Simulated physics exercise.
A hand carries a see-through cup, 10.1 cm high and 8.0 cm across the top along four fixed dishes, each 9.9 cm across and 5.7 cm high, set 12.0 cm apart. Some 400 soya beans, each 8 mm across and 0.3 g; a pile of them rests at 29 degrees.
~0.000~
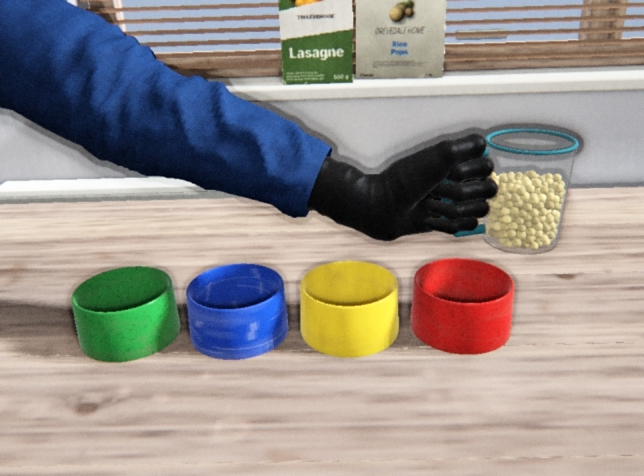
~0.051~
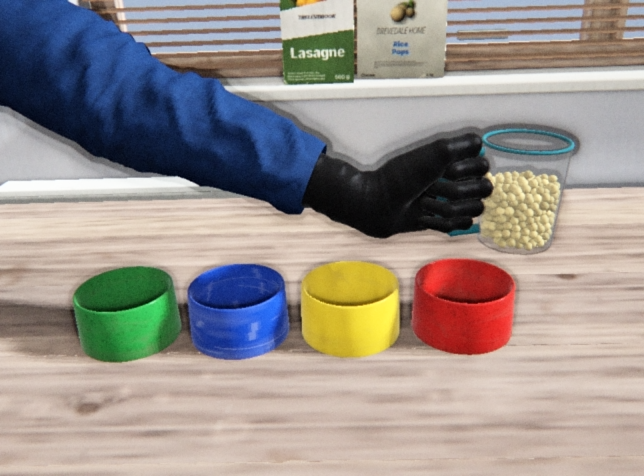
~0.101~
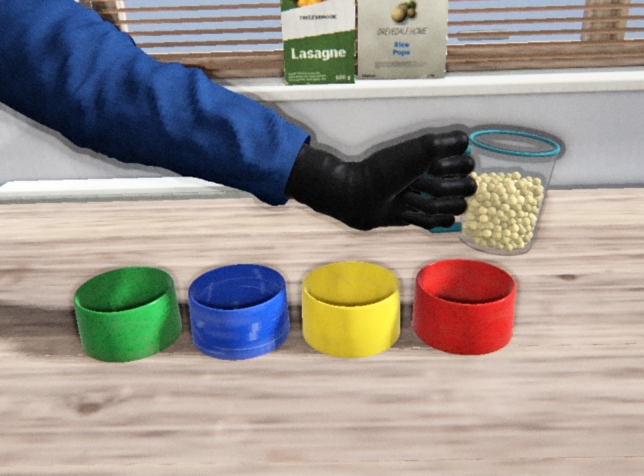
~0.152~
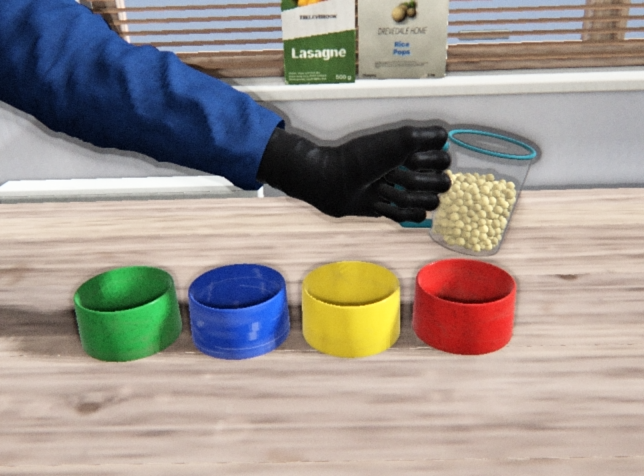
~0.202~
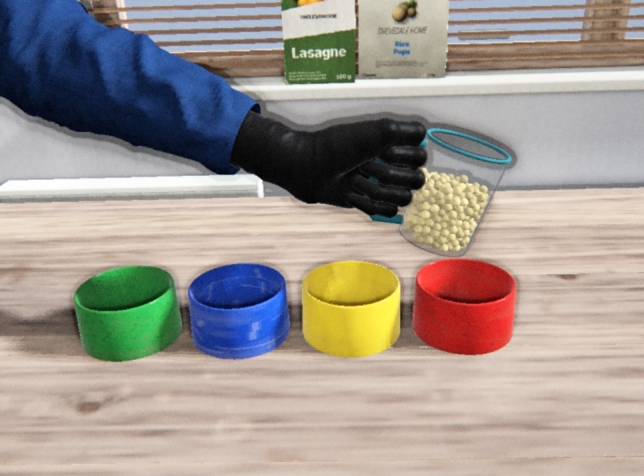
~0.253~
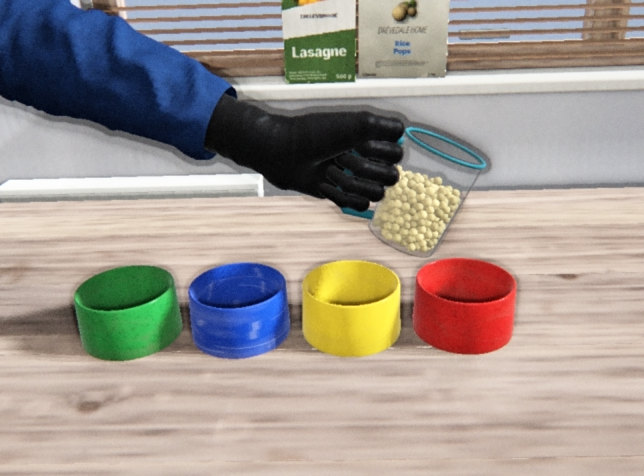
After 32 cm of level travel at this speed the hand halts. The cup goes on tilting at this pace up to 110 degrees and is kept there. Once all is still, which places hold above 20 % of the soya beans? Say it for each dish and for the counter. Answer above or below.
Red dish: Below; blue dish: Above; green dish: Below; yellow dish: Below; on the counter: Above.
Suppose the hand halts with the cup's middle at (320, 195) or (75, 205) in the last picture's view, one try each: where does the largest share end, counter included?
Most goes to: Yellow, then green.
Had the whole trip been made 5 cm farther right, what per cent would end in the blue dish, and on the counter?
Blue 0, counter 0.
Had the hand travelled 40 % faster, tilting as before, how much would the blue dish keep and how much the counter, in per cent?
Blue 70, counter 30.
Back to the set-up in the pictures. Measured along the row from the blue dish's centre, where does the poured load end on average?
About 3 cm to its right.
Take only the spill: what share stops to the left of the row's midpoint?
Some 40 per cent.
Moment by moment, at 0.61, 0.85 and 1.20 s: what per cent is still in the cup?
About 100, 100, 45.
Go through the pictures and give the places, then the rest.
In the first frame, cup at (525, 192), tilt 0 degrees, lip at (573, 140), moved 0.0 cm; middle of the pieces at (520, 208); red dish at (463, 280); yellow dish at (349, 283); blue dish at (235, 286); green dish at (123, 289).
In the second frame, cup at (520, 192), tilt 1 degrees, lip at (570, 141), moved 0.6 cm; middle of the pieces at (515, 209).
In the third frame, cup at (504, 193), tilt 5 degrees, lip at (556, 145), moved 2.3 cm; middle of the pieces at (498, 209).
In the fourth frame, cup at (477, 193), tilt 11 degrees, lip at (532, 151), moved 4.9 cm; middle of the pieces at (470, 209).
In the fifth frame, cup at (450, 194), tilt 17 degrees, lip at (508, 156), moved 7.5 cm; middle of the pieces at (441, 209).
In the sixth frame, cup at (422, 194), tilt 23 degrees, lip at (483, 162), moved 10.2 cm; middle of the pieces at (412, 208); red dish at (465, 280); yellow dish at (351, 283); blue dish at (237, 285); green dish at (125, 287). Its pace works out near 120 degrees a second; the hand travels 53 cm a second.
After 0.61 s, tilt 65 degrees; cup holds 100 %.
Then, at 0.85 s, tilt 94 degrees; cup holds 100 %.
After 1.20 s, tilt 110 degrees; cup holds 45 %, blue 35 %.
By 2.4 s all is still; red 0 %, blue 65 %, green 0 %, yellow 5 %, counter 35 %.
